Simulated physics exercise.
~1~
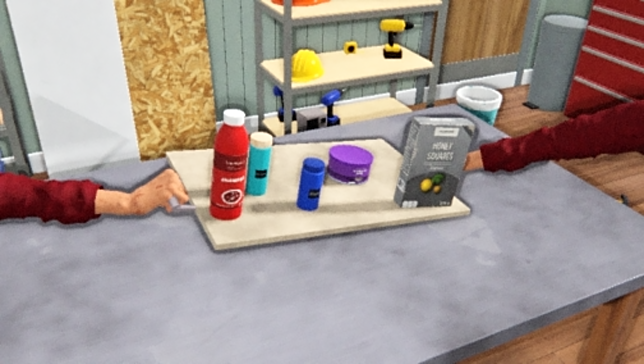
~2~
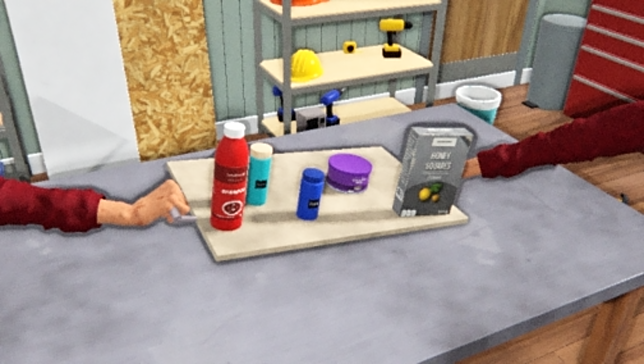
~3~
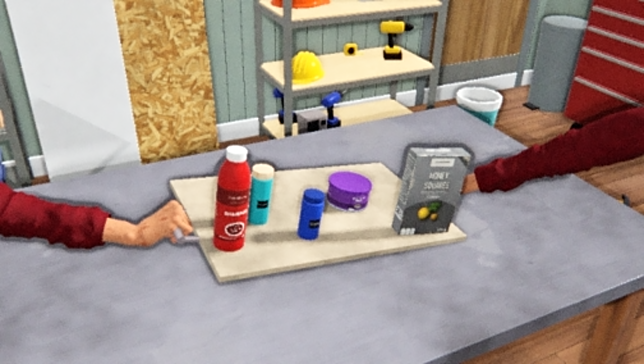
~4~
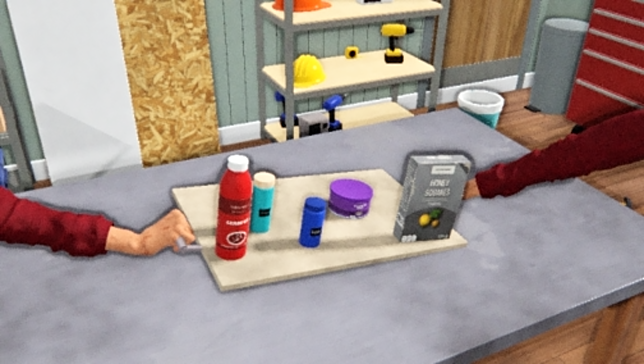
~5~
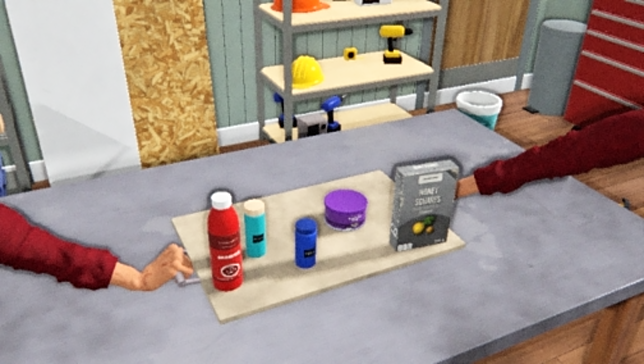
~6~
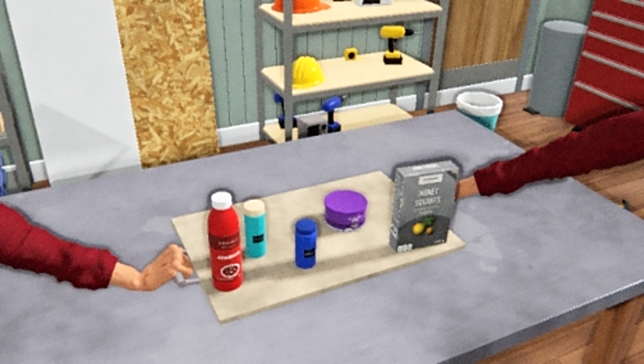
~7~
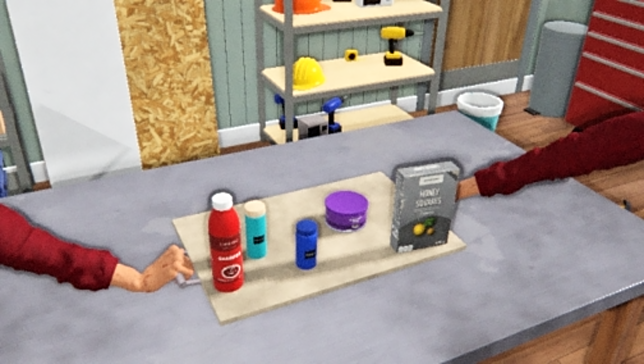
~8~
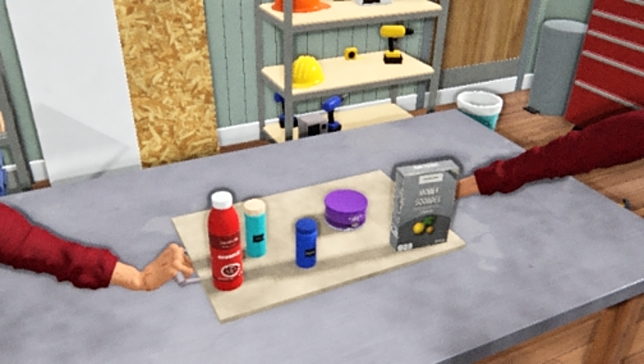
A pale rimless tray, held at its left and right ends by two hands in dark red sleeves, is lowered onto a grey worktop in a workshop, seen from slightly above. On it stand a red bottle at the left, turquoise and blue shakers, a purple tub towards the back and a grey packet at the right. The tray sinks a little, its right edge meeting the table first while the bottle and shakers lean with it. The left side then drops until the tray lies flat. All five items end upright, the hands still at its ends.
